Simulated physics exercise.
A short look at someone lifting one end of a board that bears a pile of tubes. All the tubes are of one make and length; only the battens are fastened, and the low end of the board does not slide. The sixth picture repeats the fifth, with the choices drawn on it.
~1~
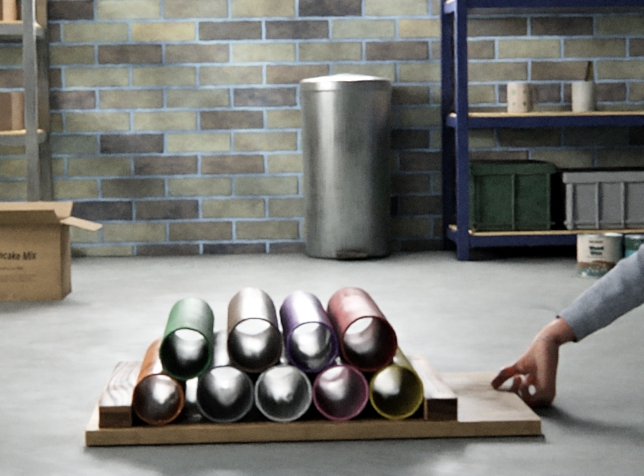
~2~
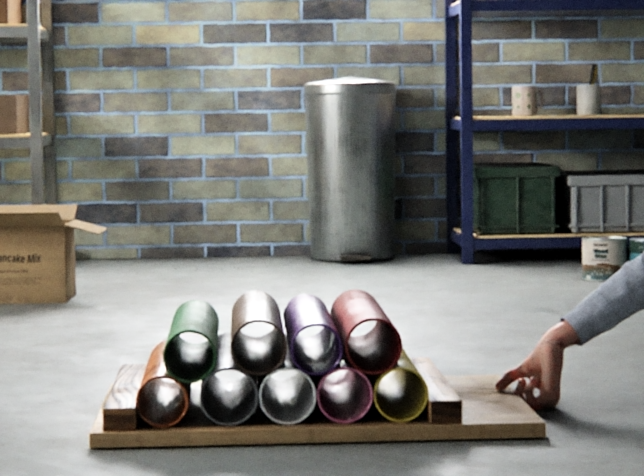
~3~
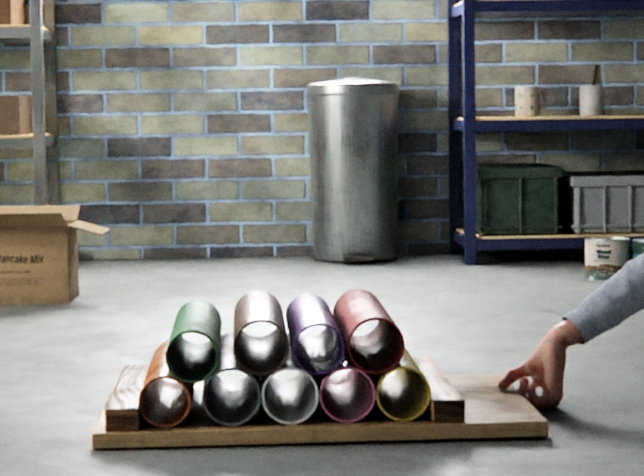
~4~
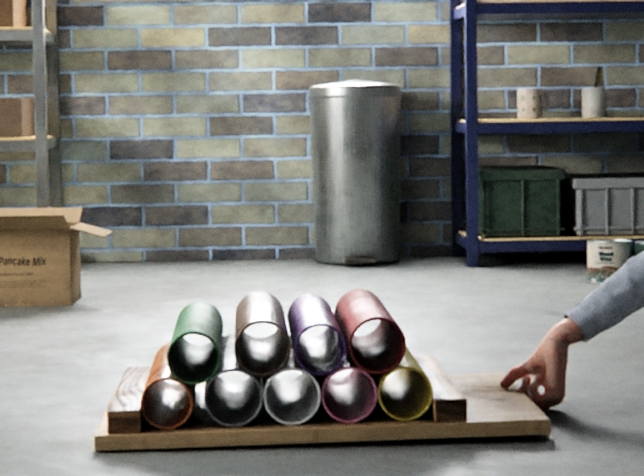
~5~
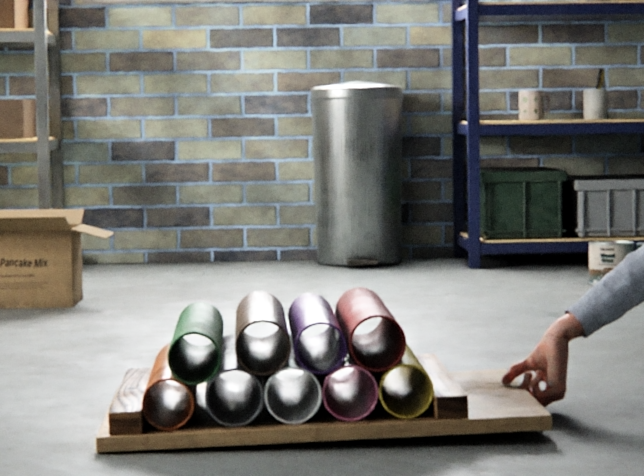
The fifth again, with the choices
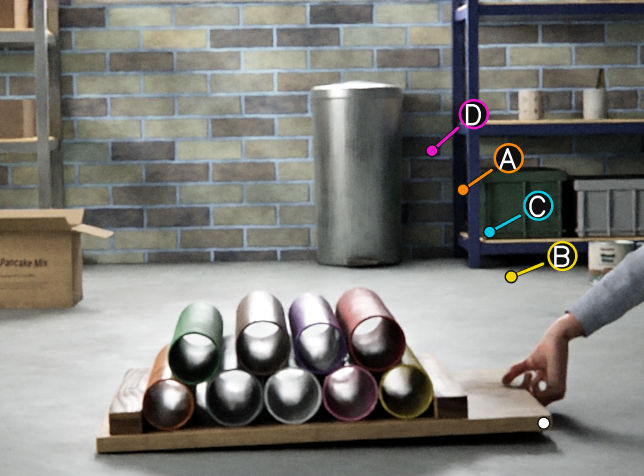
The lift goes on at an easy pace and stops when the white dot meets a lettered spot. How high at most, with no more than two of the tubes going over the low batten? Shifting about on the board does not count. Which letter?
Mark C is as high as it can go.
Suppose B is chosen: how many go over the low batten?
At B the number is none.
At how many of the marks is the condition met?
Two of the four.
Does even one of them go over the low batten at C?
Yes, at C.
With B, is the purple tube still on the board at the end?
The purple tube: Yes.
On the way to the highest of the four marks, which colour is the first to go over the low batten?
First is the green one.
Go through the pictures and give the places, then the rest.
The first picture shows orange tube (158, 399); grey tube (225, 394); white tube (283, 393).
The second picture shows white tube (288, 396); pink tube (345, 395).
The third picture shows board (315, 398); yellow tube (404, 394); brown tube (261, 347).
The fourth picture shows board (317, 398); orange tube (167, 403); grey tube (233, 398).
The fifth picture shows board (318, 397); orange tube (168, 404); grey tube (234, 397).
On the marked copy, A at (463, 190); B at (511, 277); C at (490, 232); D at (432, 151); the white dot at (544, 423).
With C. Early on, board at 16°.
Further on, board at 27°.
At the end, board at 27°, one over the low batten (green).
As for the rest, A four over the low batten (red, brown, green, purple); B none over the low batten; D four over the low batten (red, brown, green, purple).
